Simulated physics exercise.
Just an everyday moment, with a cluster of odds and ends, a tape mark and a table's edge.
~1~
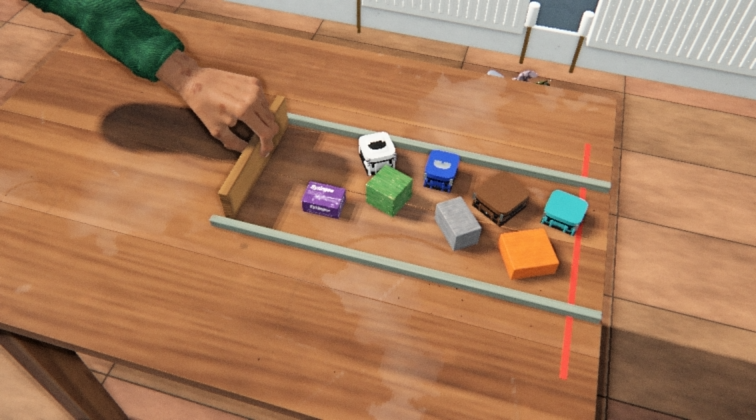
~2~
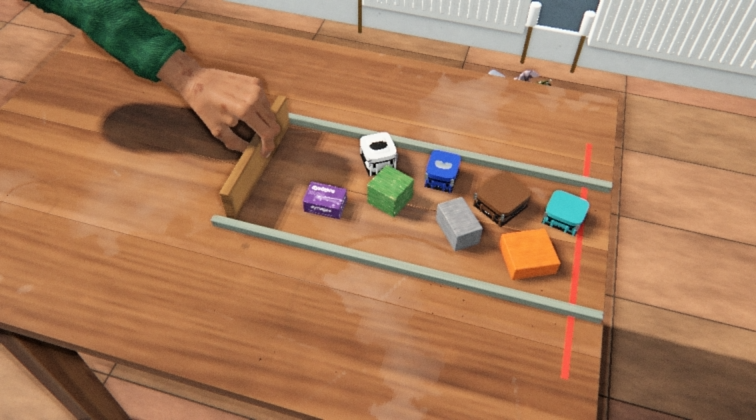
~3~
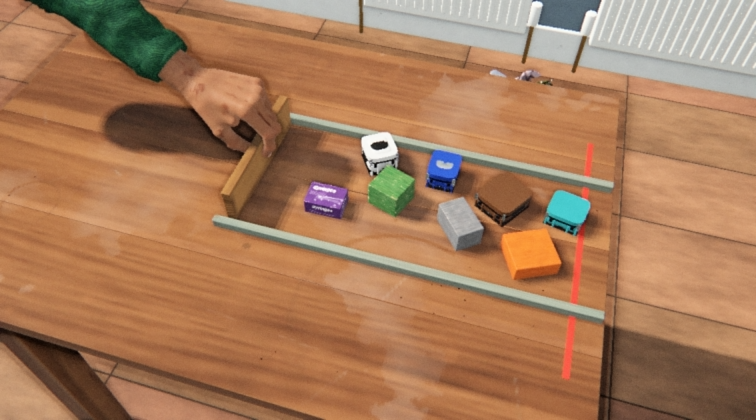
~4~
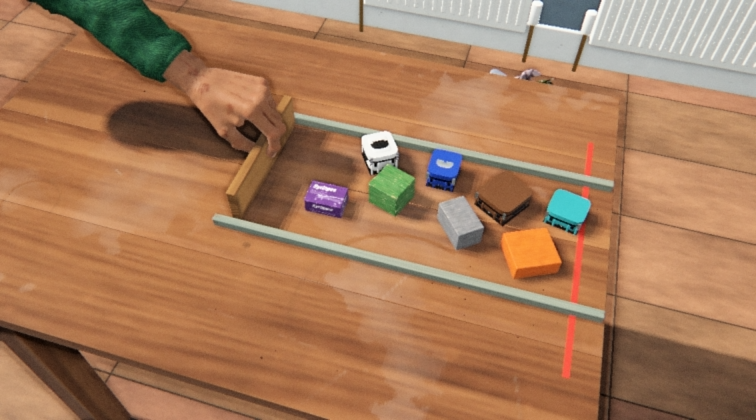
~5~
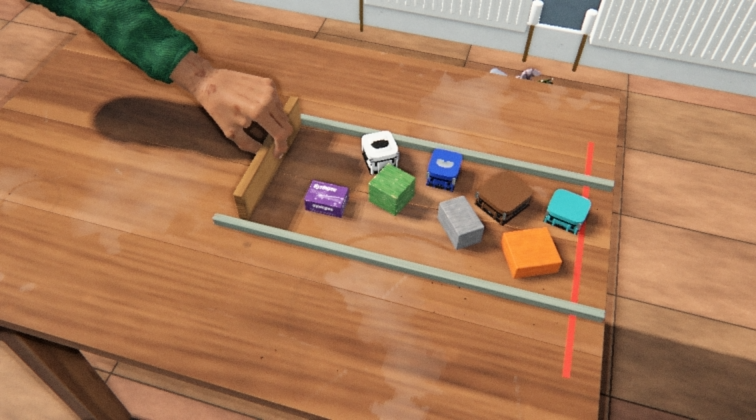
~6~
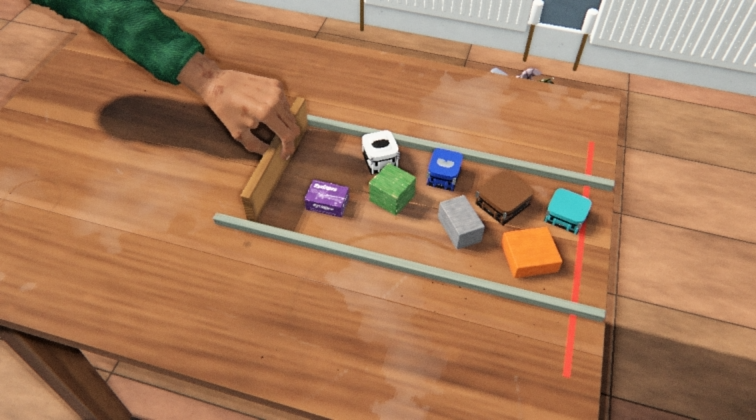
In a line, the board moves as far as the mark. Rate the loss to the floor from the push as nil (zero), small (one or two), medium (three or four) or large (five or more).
The loss is large.
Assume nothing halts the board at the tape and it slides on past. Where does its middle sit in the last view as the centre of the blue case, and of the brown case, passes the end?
Near (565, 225), then near (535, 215).
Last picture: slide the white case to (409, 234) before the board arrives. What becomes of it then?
Result: It does not stay.
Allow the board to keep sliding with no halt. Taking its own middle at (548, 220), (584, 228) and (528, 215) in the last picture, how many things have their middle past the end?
Respectively 3, 5 and 2.
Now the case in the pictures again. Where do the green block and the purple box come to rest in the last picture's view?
Final spots - green block (603, 235), purple box (600, 272).
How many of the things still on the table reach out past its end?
3.
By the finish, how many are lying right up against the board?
Result: 3 in all.
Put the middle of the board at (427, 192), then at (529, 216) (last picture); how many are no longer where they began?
That gives 6 for the first and 8 for the second.
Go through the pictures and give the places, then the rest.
The first frame shows turquoise case (564, 213); orange block (528, 254); brown case (501, 199); board (257, 156); tape (578, 244).
The second frame shows orange block (529, 254); blue case (442, 172).
The third frame shows brown case (503, 200); white case (379, 154).
The fourth frame shows turquoise case (567, 212); board (264, 156).
The fifth frame shows orange block (531, 252); purple box (327, 199).
The sixth frame shows turquoise case (568, 211); orange block (531, 252); brown case (504, 198); board (277, 158); tape (581, 242).
A little later, none off yet; turquoise case at rest near (568, 211); orange block at rest near (531, 252); brown case at rest near (504, 198).
Next, none off yet; turquoise case shifted about its own width near (610, 226); orange block shifted about its own width near (569, 267); brown case shifted about its own width near (562, 218).
When it is over, the number that fall off is five or more; down, blue case, grey block, brown case, orange block and turquoise case.
